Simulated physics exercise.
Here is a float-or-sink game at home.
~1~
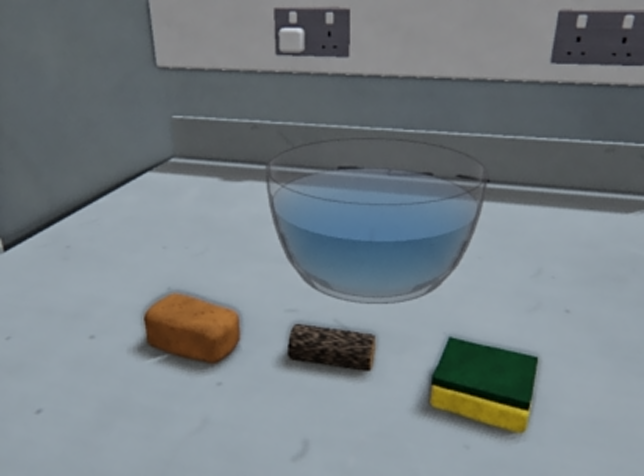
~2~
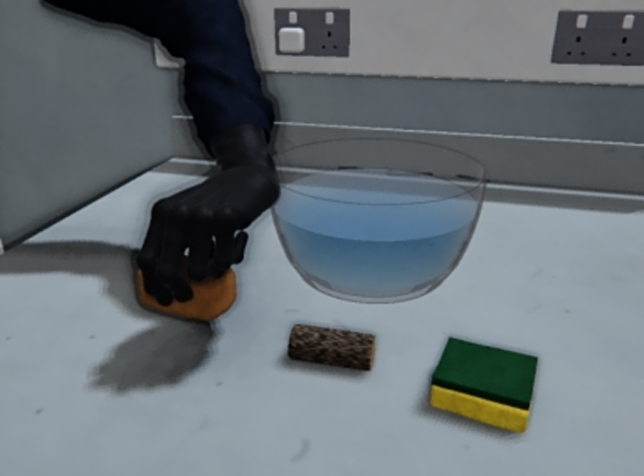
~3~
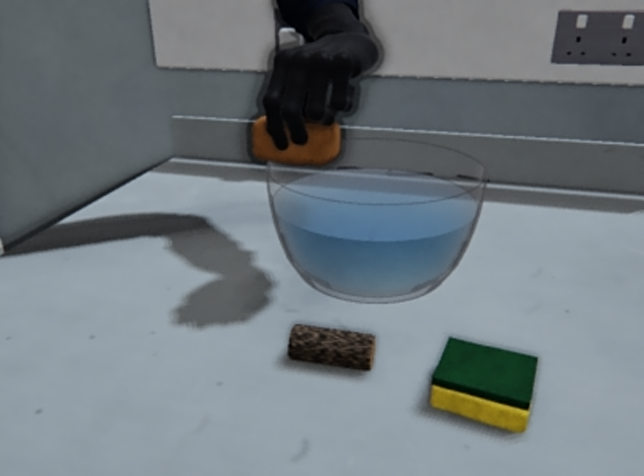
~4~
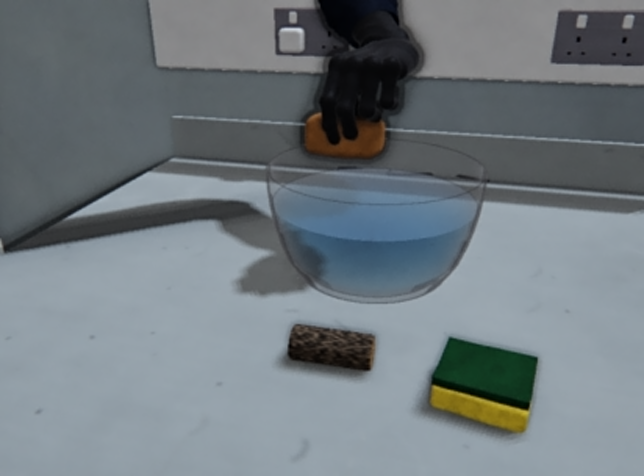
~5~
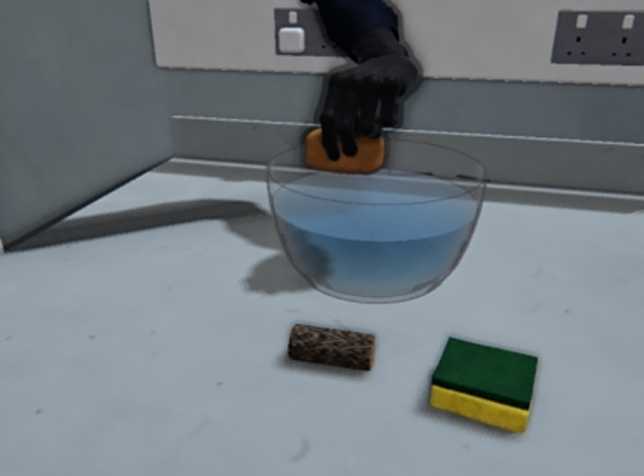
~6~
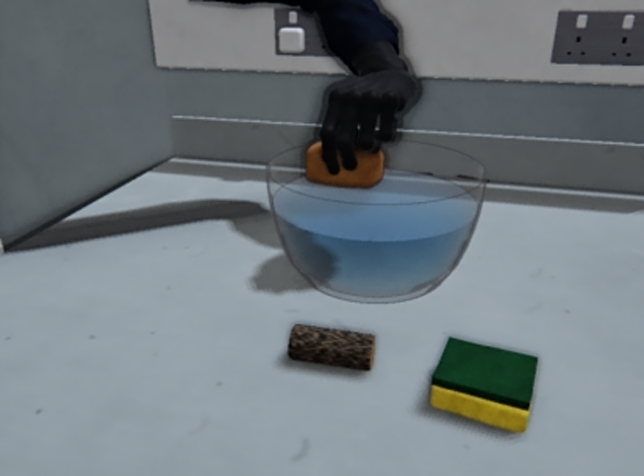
On a pale countertop, a black-gloved hand picked up the bread roll from the left, carried it over a glass bowl of water and lowered it inside the rim, while the piece of branch and sponge stayed put.
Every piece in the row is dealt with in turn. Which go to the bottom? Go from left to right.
Well, from the left it remains up, then remains up, then remains up.
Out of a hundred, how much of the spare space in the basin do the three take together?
I'd put it near 6 per cent.
A moment on, the bread roll stays afloat.
Further on, the piece of branch stays afloat.
When it is over, the sponge stays afloat; afloat, bread roll, piece of branch and sponge.
